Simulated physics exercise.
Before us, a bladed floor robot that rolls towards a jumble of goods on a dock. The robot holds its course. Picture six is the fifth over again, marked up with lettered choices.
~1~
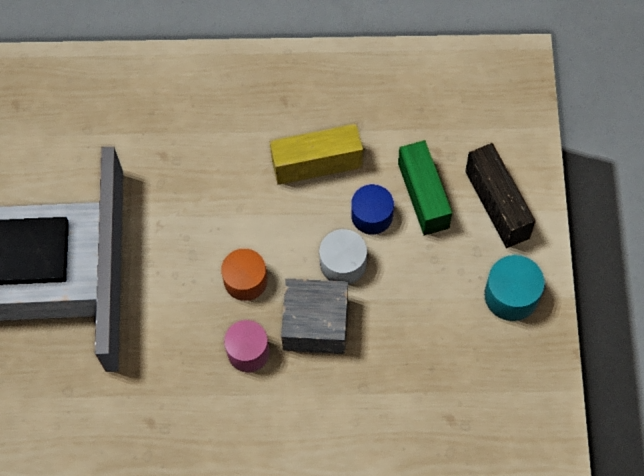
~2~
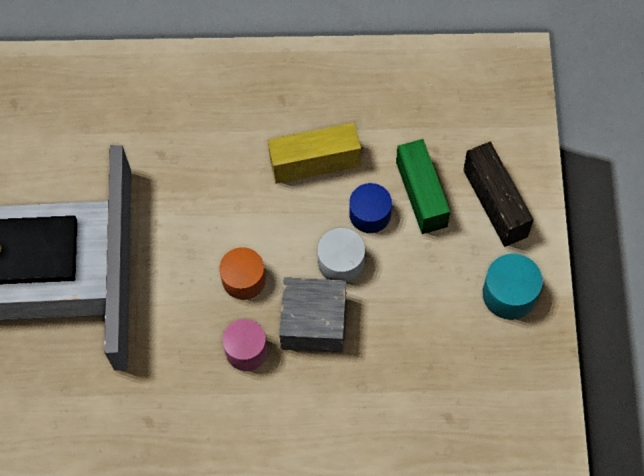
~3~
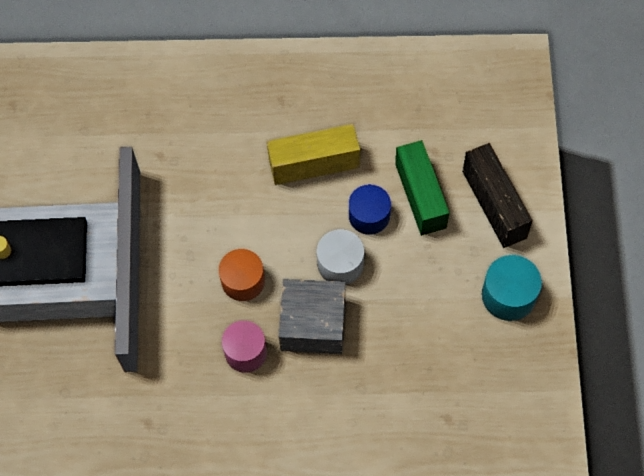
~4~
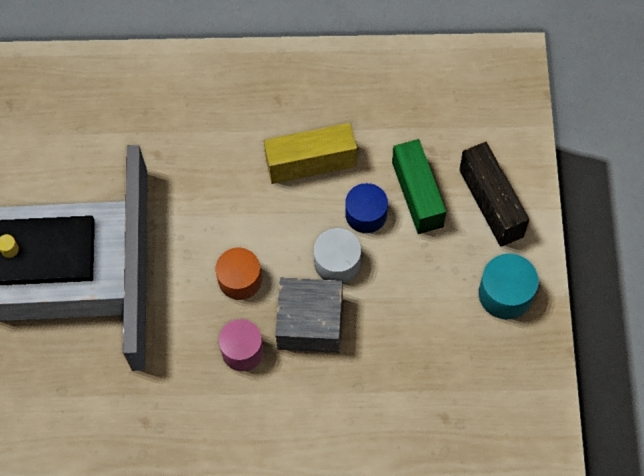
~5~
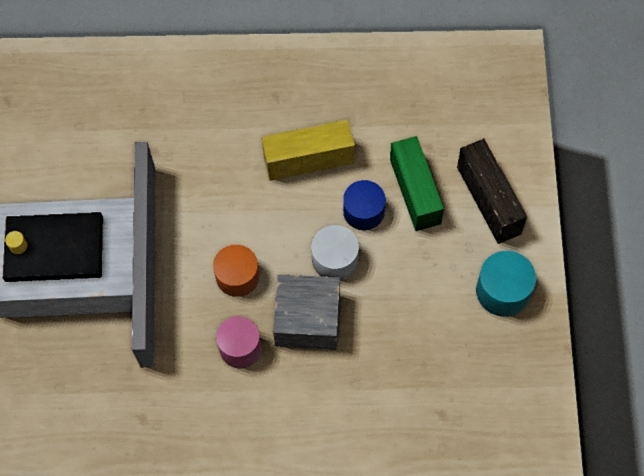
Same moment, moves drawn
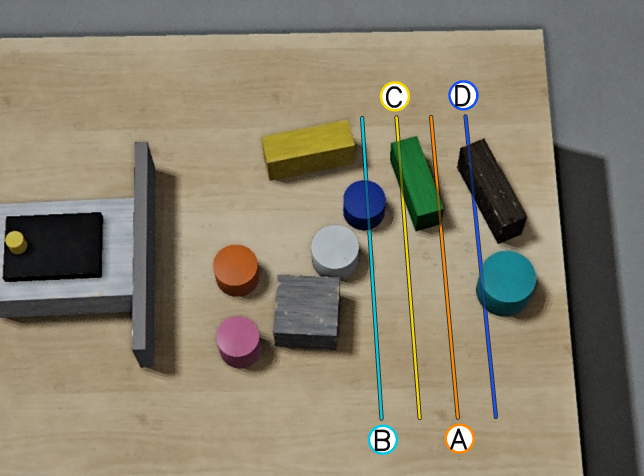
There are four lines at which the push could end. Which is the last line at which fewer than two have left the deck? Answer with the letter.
D.
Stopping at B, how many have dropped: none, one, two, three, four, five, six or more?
By then, none.
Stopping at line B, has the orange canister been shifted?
Yes.
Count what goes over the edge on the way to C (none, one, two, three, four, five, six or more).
The count is none.
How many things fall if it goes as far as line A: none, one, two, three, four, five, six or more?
In all, none.
On the copy, A at (444, 260); B at (371, 261); C at (408, 260); D at (480, 259).
On D. First, robot (183, 244); pink canister (296, 348); grey crate (331, 309).
Then, robot (306, 242); pink canister (415, 372); green stick (438, 178).
Finally, robot (400, 241); black bar over the edge; turquoise canister (556, 277); one fallen.
By contrast, A is within the limit but short; B is within the limit but short; C is within the limit but short.
